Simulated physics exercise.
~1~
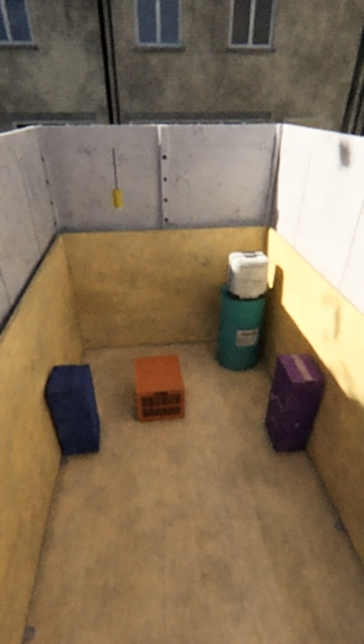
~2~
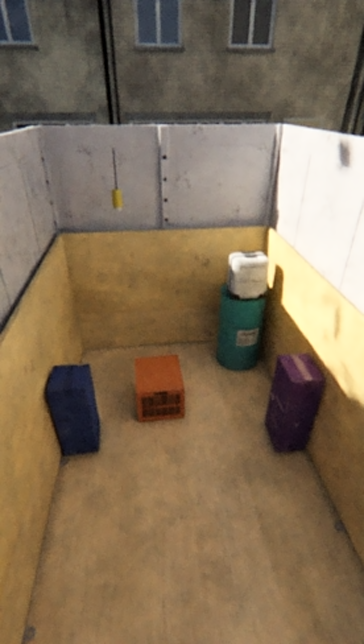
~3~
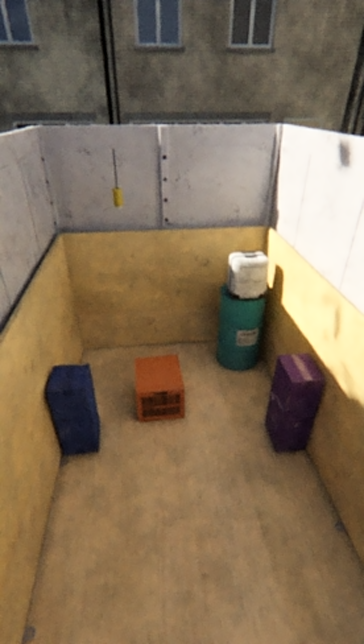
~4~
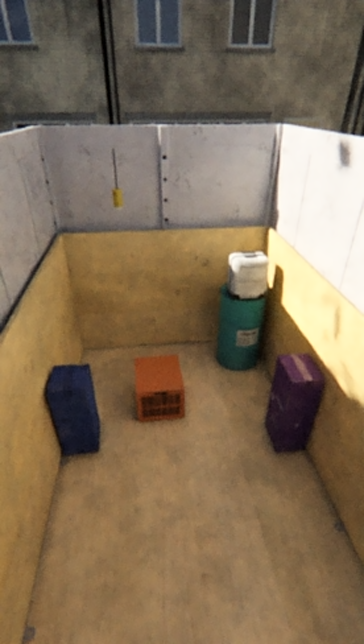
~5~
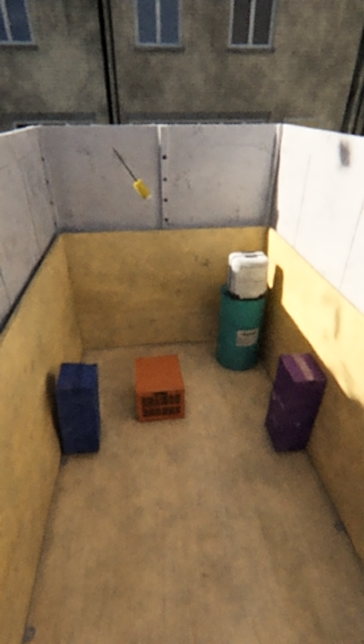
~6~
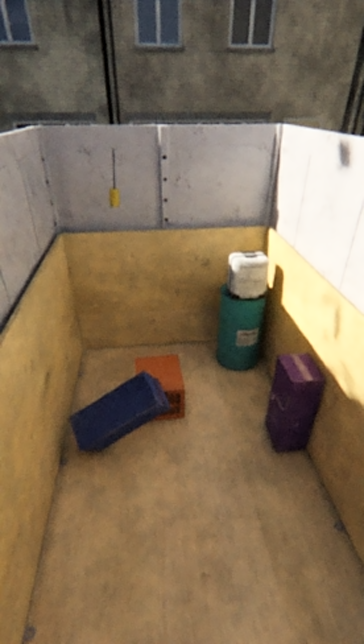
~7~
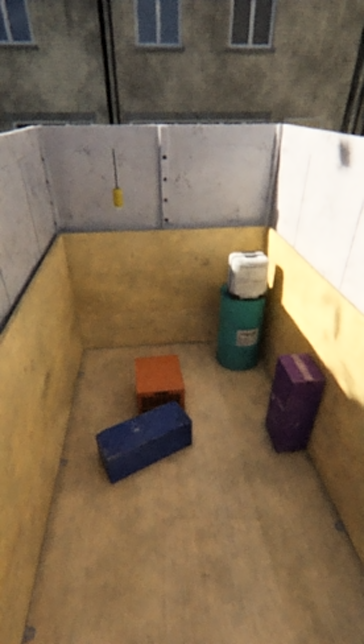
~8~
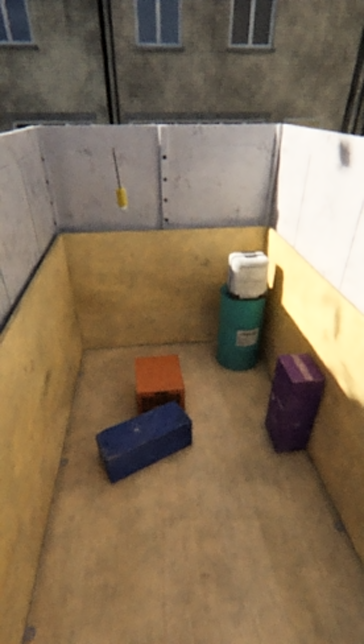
A tall blue box stands upright against the left wall of a van's load bay, with an orange chest near it, a white case on top of a turquoise drum at the back right, and a purple box by the right wall. At first everything stays still beneath a small yellow hanging lamp. Then the lamp swings sharply to the right, and the blue box begins to shift. It leans over to the right and topples in front of the orange chest. The blue box comes to rest on its side, while the other things remain in place.
